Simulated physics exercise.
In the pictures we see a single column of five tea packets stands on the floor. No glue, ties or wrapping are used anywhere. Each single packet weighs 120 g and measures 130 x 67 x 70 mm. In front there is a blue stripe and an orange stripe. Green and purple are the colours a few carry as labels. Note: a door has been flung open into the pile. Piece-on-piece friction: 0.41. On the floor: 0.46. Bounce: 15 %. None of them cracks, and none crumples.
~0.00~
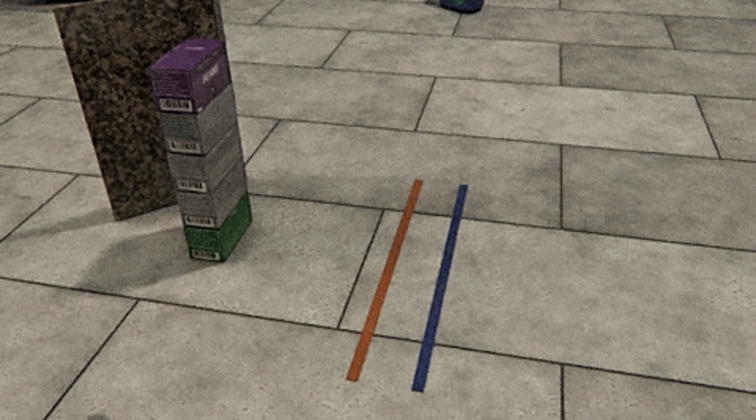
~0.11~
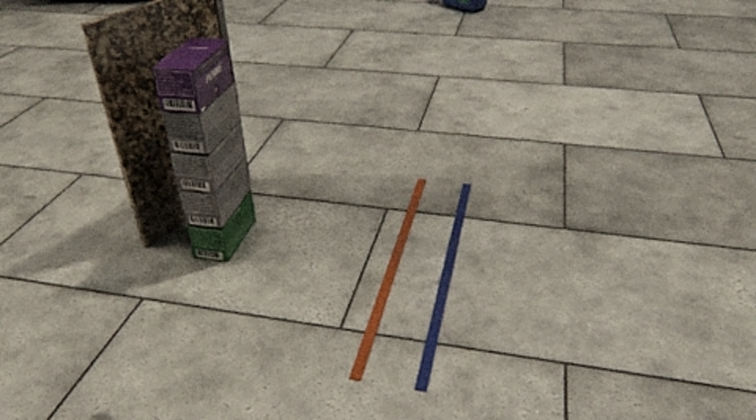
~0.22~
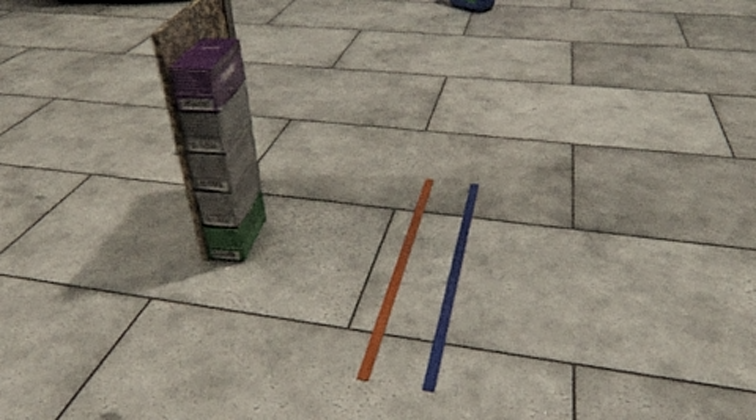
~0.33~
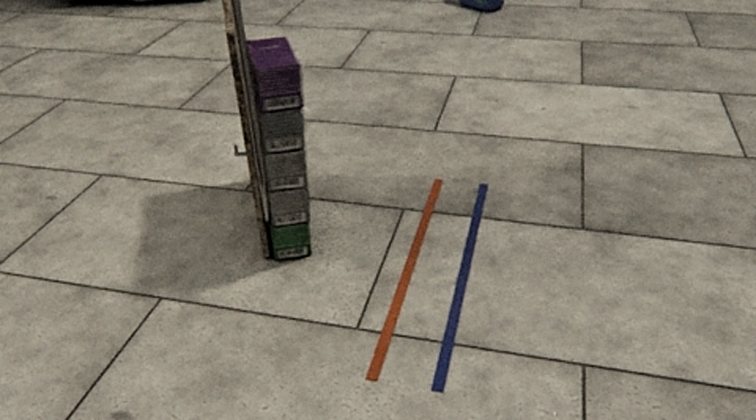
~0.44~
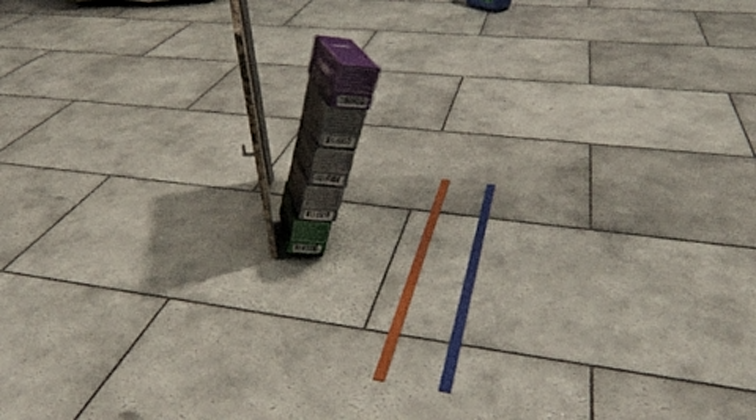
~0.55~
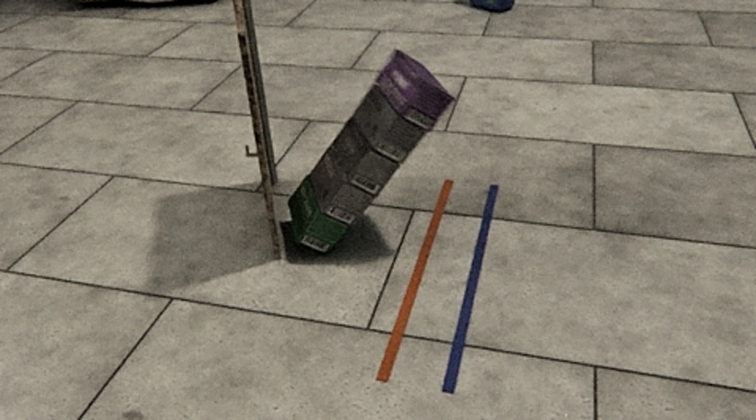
Stack of purple, gray and green packets being pushed rightward by a swinging speckled panel, then leaning steeply toward an orange stripe.
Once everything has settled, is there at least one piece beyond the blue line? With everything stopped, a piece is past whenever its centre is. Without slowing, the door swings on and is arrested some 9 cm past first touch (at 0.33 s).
Yes.
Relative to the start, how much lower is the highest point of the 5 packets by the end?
By about 28 cm, start to end.
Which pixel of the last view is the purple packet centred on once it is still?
At about (555, 173).
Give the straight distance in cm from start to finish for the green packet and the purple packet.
Net displacement (cm, approx.): Green = 16; purple = 66.
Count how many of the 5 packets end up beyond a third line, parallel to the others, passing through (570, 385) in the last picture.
0.
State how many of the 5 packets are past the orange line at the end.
Count recorded: 2.
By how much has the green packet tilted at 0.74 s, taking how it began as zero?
About 90°.
Around 0.61 s, none of the 5 packets past the blue line, 5 disturbed; green packet tipped 55°; purple packet tipped 55°, 11 cm lower.
Around 0.64 s, none of the 5 packets past the blue line, 5 disturbed; green packet tipped 66°; purple packet tipped 63°, 15 cm lower.
Around 0.74 s, 1 of the 5 packets past the blue line; green packet on its side; purple packet on its side.
Finally (1.4 s), 1 of the 5 packets past the blue line; green packet on its side; purple packet on its side. The farthest middle lies 11 cm beyond that line. Seen by the last camera, middles, green packet near (342, 217), purple packet near (555, 173).
